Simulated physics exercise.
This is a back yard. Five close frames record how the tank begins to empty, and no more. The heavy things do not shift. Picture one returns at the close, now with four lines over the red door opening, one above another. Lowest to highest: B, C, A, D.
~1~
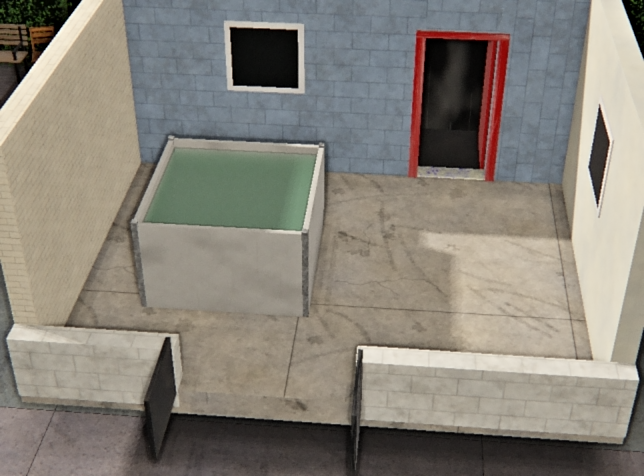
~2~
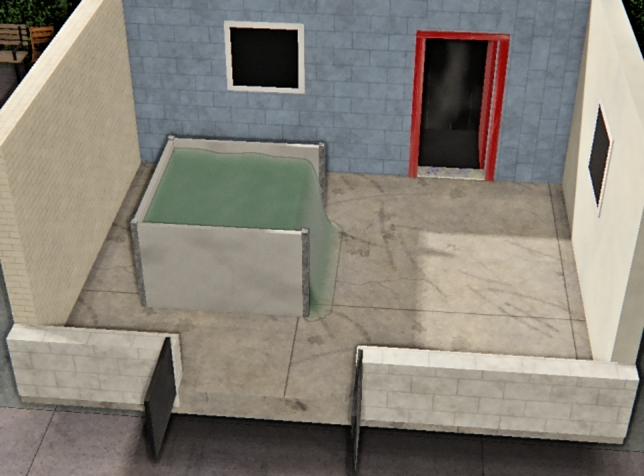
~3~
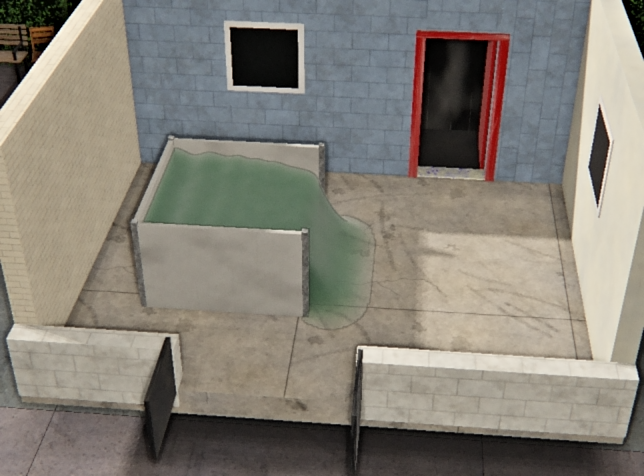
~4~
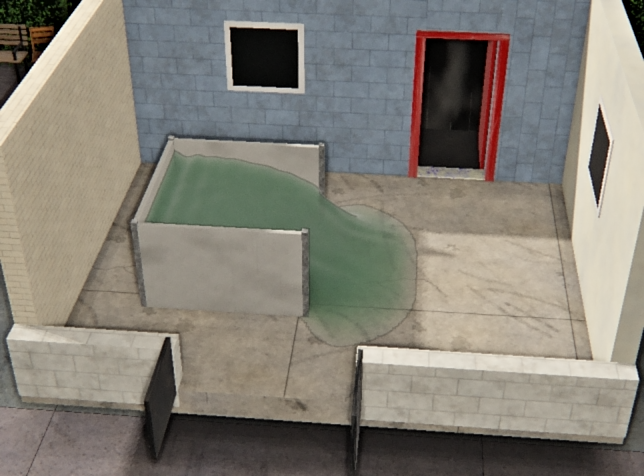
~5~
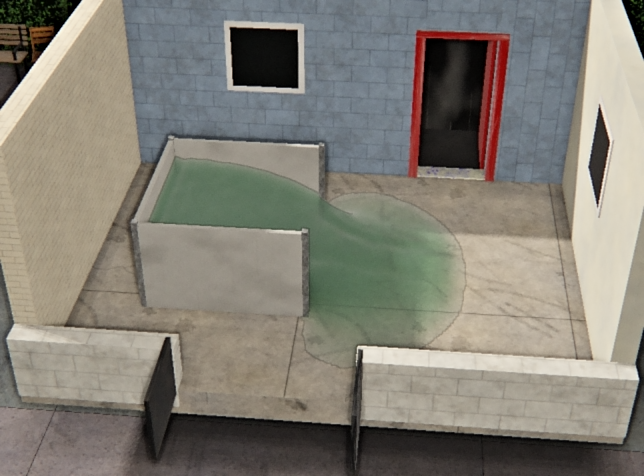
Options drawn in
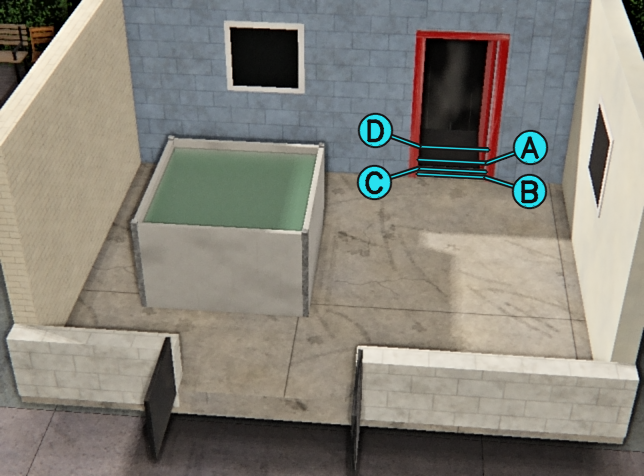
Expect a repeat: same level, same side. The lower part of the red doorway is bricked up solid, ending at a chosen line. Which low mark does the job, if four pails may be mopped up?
It is A.
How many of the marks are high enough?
Two.
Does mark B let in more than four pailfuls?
Yes.
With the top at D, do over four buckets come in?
No, that is safe.
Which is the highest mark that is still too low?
C.
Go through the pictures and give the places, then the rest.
Water in the tank at rest, its middle at (234, 189); foot of the red doorway at (451, 178); open gate at (267, 336).
Water covers 3 % of the ground and shows as far out as (315, 313).
Water covers 6 % of the ground and shows as far out as (336, 323).
Water covers 13 % of the ground and shows as far out as (379, 213).
Water covers 22 % of the ground and shows as far out as (403, 204).
On the marked copy, A at (452, 161); B at (451, 175); C at (451, 170); D at (453, 148); from the bottom up B, C, A, D.
If A is chosen, a splash gets over, under a bucket.
If B is chosen, dozens of bucketfuls pour in.
If C is chosen, about 10 bucketfuls get in.
If D is chosen, nothing gets over.
